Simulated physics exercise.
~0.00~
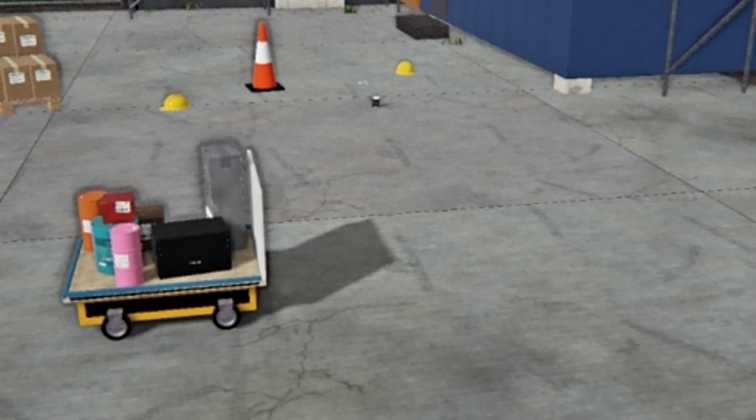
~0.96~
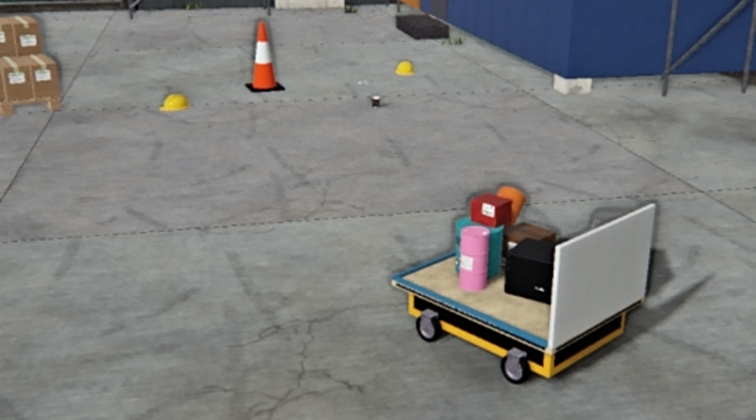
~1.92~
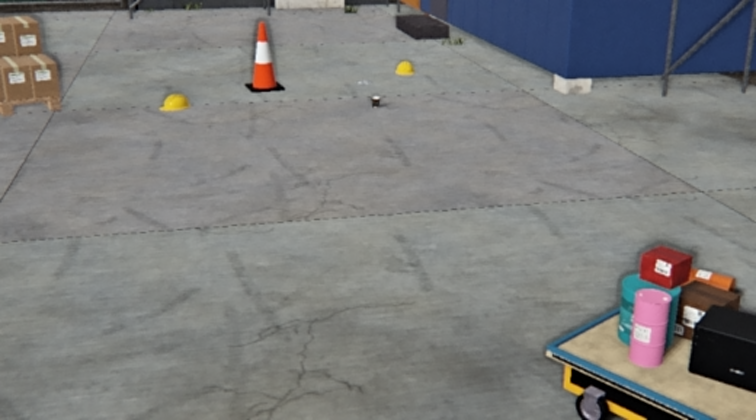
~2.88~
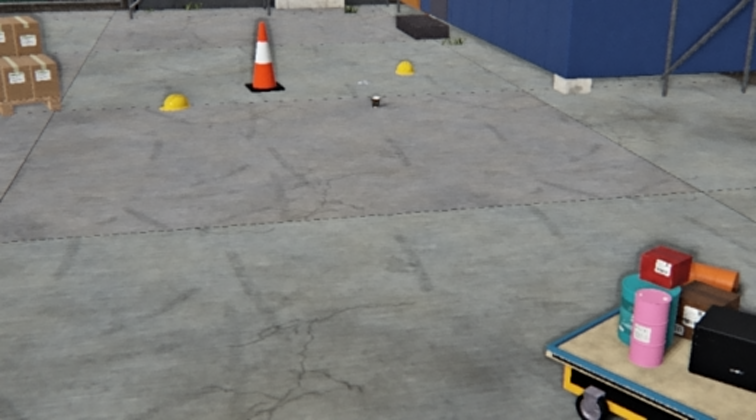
In a concrete yard with a traffic cone, yellow hard hats and stacked cartons, a flat cart stands at the left, loaded with a pink canister, an orange canister, a turquoise pail, parcels, a black toolbox and a tall grey box by its front board. It rolls to the right and swings toward the viewer, the orange canister leaning and the grey box no longer in view. The cart reaches the lower right corner, partly cut off, with the orange canister now on its side. The cart stays there as that canister shifts slightly, while the pink canister remains upright.
